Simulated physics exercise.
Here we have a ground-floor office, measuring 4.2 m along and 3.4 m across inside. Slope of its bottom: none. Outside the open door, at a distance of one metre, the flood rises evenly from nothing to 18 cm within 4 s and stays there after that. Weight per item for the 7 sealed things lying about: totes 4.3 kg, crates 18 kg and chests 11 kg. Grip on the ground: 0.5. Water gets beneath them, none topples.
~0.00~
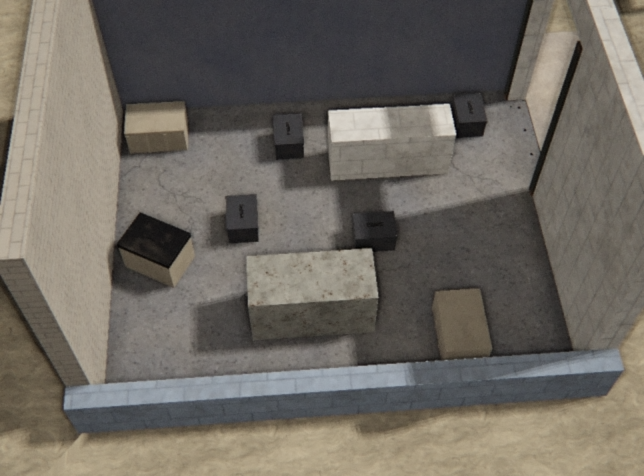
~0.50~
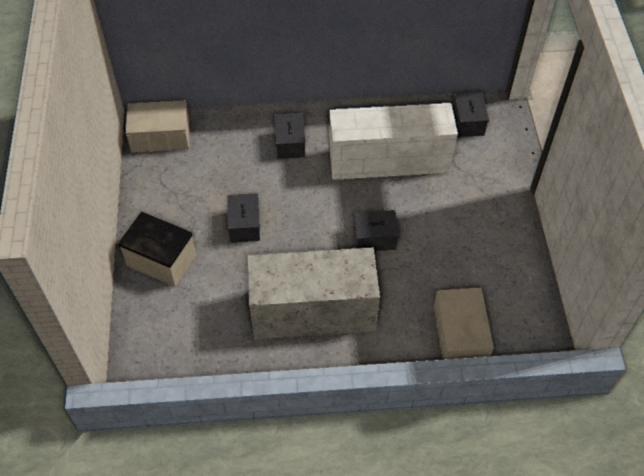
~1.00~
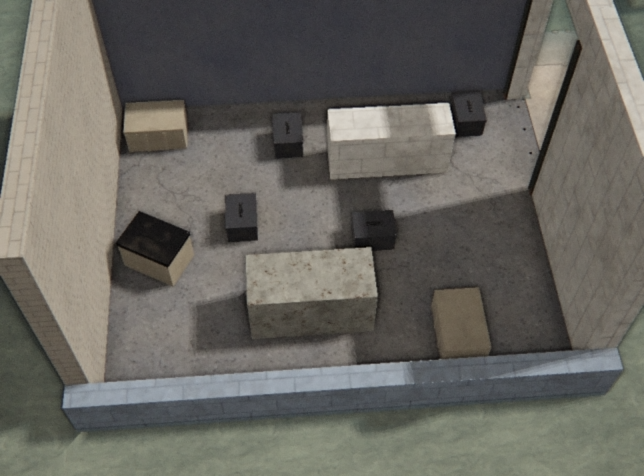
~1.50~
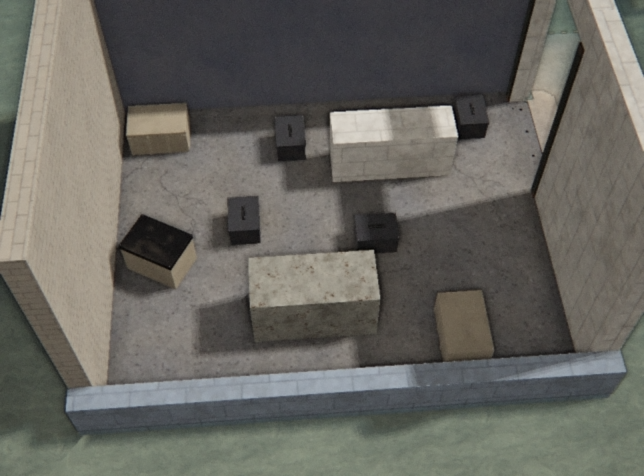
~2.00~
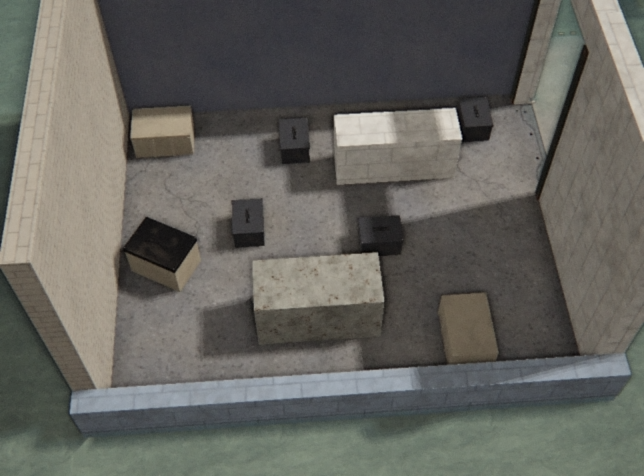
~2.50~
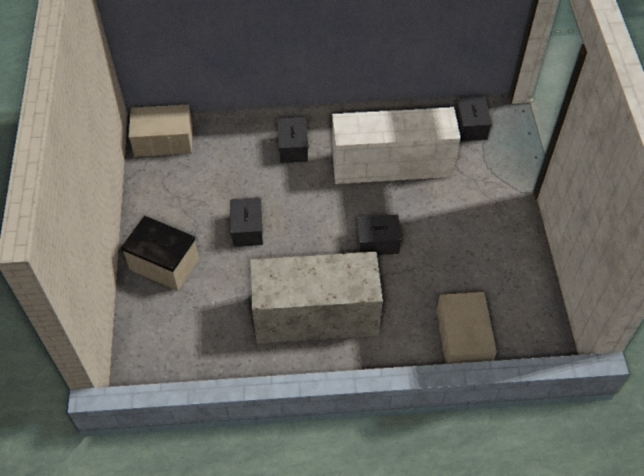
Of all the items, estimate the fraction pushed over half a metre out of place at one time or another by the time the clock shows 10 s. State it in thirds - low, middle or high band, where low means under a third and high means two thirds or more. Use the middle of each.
High band.
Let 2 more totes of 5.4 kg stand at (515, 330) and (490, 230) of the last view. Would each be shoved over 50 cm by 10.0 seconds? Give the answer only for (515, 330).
That spot comes out lower.
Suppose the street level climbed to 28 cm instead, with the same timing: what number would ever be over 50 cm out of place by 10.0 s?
Then 6.
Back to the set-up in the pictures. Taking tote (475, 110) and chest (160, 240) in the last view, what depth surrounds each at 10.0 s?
Depth approx. 9 cm / 11 cm.
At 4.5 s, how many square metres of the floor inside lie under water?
At that time the wet patch spans about 4.0 m2.
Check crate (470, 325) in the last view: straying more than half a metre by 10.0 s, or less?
Answer: Below the mark.
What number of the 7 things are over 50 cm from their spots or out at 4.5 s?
Count: 1.
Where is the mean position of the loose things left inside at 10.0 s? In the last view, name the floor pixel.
They average out to somewhere around (222, 321).
After 3.5 s 0 of 7 are over 50 cm from their spots; 0 afloat.
After 4.5 s 1 of 7 are over 50 cm from their spots; 0 afloat.
After 7.0 s 3 of 7 are over 50 cm from their spots; 2 afloat.
After 10.0 s 6 of 7 are over 50 cm from their spots, and 6 have been at some point; 7 afloat.
